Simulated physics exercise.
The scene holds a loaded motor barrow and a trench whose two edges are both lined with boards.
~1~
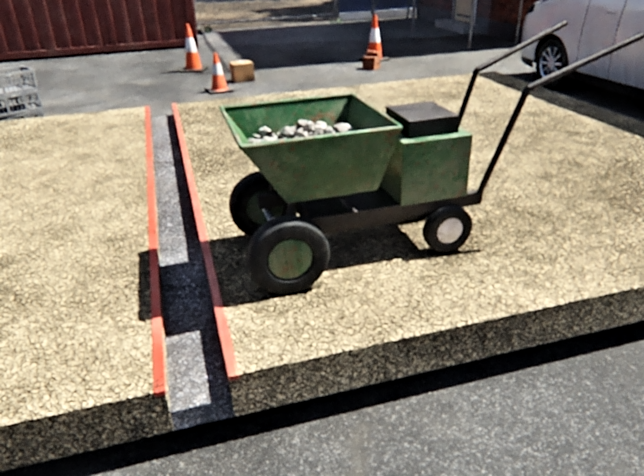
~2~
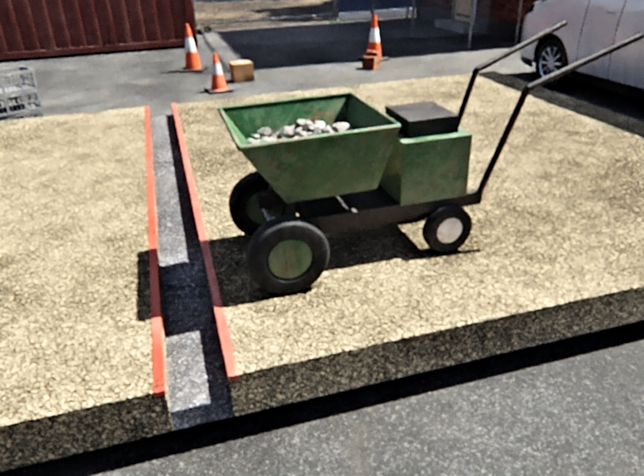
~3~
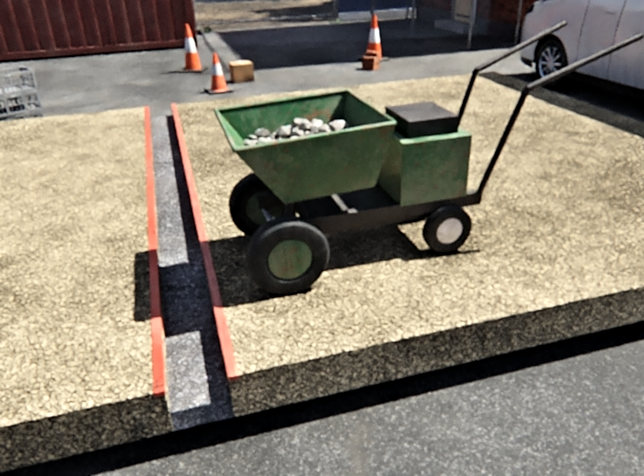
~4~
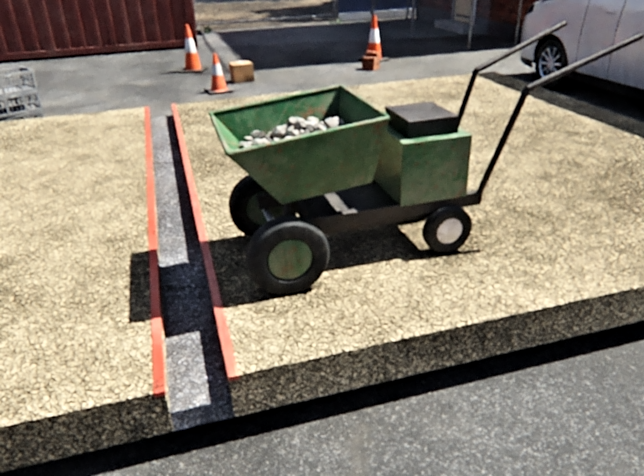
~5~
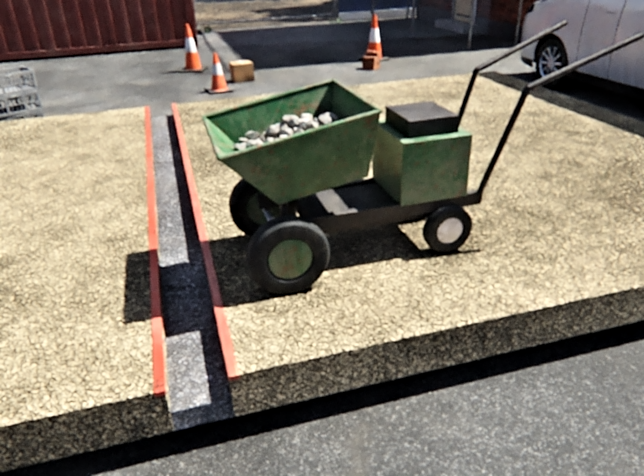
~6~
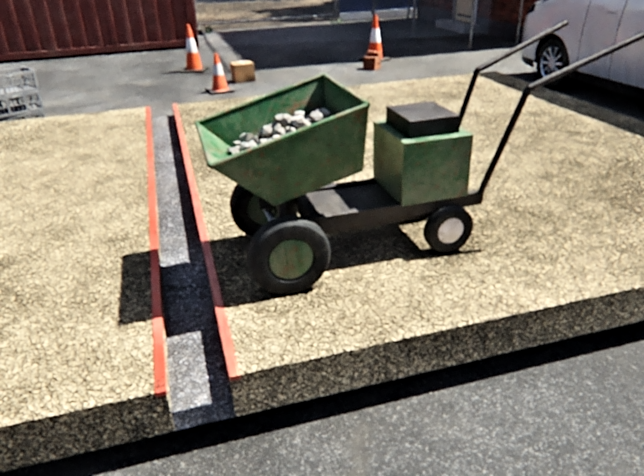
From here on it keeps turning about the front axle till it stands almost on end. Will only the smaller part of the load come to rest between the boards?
Yes.
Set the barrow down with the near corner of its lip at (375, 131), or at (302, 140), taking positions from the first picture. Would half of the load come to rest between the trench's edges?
First spot a minority of it, second spot the bulk of it.
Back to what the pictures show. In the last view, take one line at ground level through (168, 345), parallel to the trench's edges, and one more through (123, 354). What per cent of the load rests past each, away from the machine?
In turn 70 and 40 in a hundred.
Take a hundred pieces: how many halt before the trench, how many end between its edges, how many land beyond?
Short 0, between 25, beyond 65 %.
Just after the last frame, skip tipped steeply; every one in the skip.
A moment on, skip tipped right over; almost all in the skip; just a few in or heaped over the trench; about a tenth beyond it.
Further on, skip tipped right over; roughly a third in the skip; just a few in or heaped over the trench; roughly two thirds beyond it.
When it is over, skip tipped right over; about a tenth in the skip; roughly a quarter in or heaped over the trench; roughly two thirds beyond it.
